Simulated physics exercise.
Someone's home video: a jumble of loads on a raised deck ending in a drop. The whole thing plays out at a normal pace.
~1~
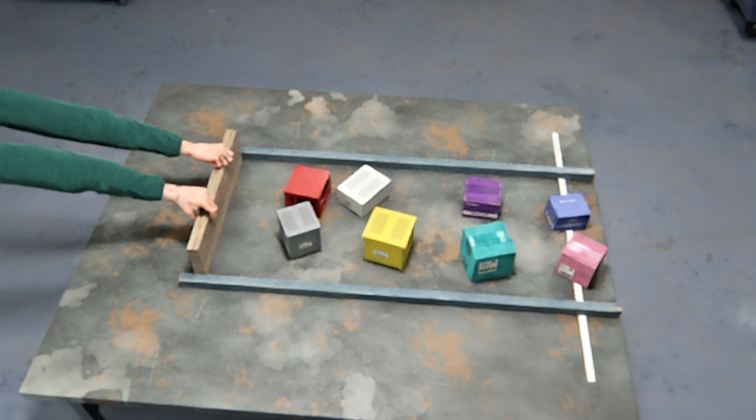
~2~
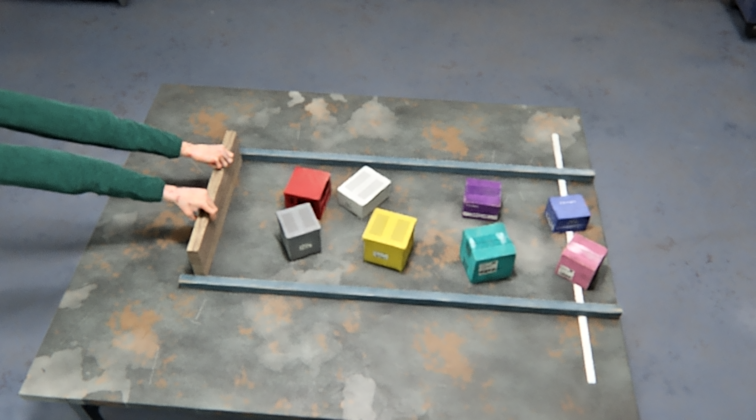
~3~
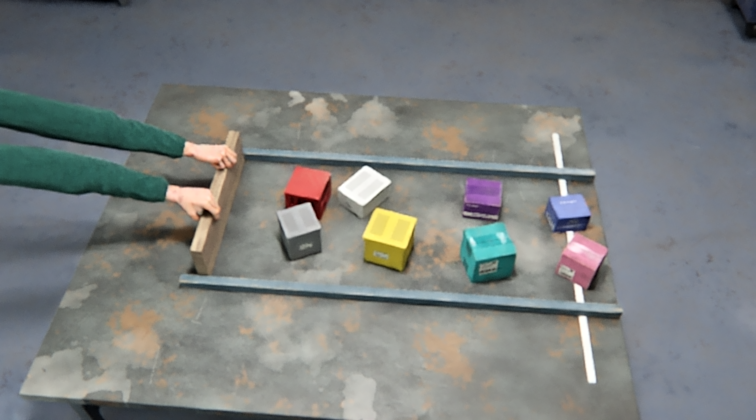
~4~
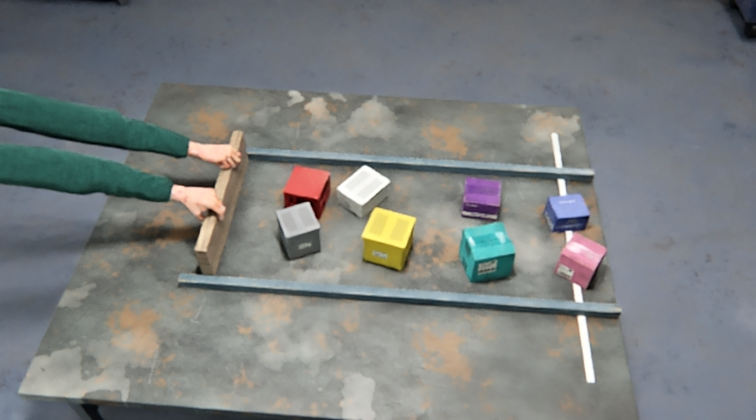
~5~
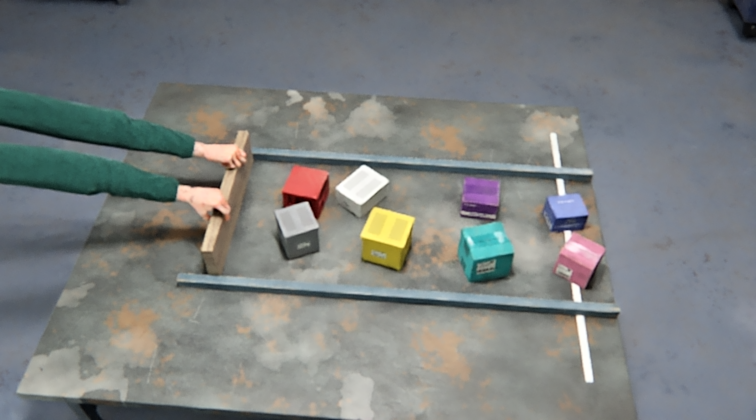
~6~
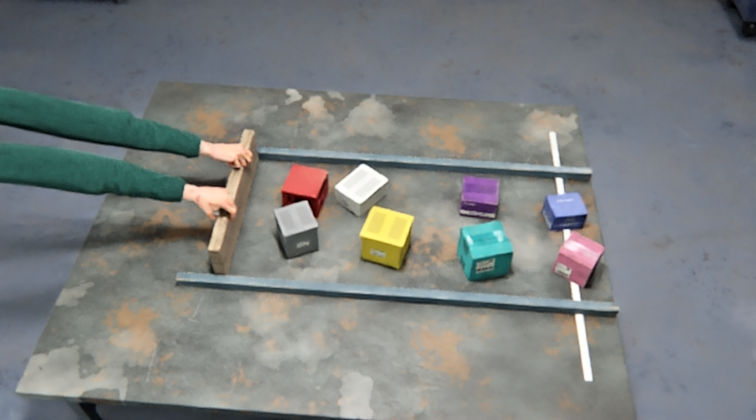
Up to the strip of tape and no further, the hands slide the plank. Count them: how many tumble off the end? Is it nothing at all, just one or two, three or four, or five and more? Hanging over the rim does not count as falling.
Count: Five plus.
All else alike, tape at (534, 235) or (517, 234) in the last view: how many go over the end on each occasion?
Ground tally per try: 4 / 4.
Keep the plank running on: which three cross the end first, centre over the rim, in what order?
Listing earliest first, you get the pink parcel, the blue box and the turquoise parcel.
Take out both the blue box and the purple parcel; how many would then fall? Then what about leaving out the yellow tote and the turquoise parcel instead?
The counts: 4 and 4.
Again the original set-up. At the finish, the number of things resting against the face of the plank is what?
That number would be 2.
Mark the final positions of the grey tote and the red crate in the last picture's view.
Close to (594, 257); the other close to (586, 208).
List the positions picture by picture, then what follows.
The first picture shows pink parcel (581, 260); blue box (567, 213); turquoise parcel (487, 252); plank (217, 200); tape (571, 238).
The second picture shows blue box (567, 214); grey tote (300, 233).
The third picture shows turquoise parcel (488, 253); plank (220, 201).
The fourth picture shows pink parcel (580, 261); purple parcel (481, 199).
The fifth picture shows blue box (565, 213); white tote (362, 192).
The sixth picture shows pink parcel (578, 259); blue box (564, 212); turquoise parcel (485, 251); plank (236, 200); tape (568, 237).
Early on, none off yet; pink parcel at rest near (578, 259); blue box at rest near (564, 212); turquoise parcel at rest near (485, 251).
A while later, none off yet; pink parcel travelled about its own width near (599, 259); blue box travelled a little near (578, 214); turquoise parcel travelled well along near (557, 259).
Finally, the number that fall off is five or more; lost, white tote, yellow tote, purple parcel, turquoise parcel, blue box and pink parcel.
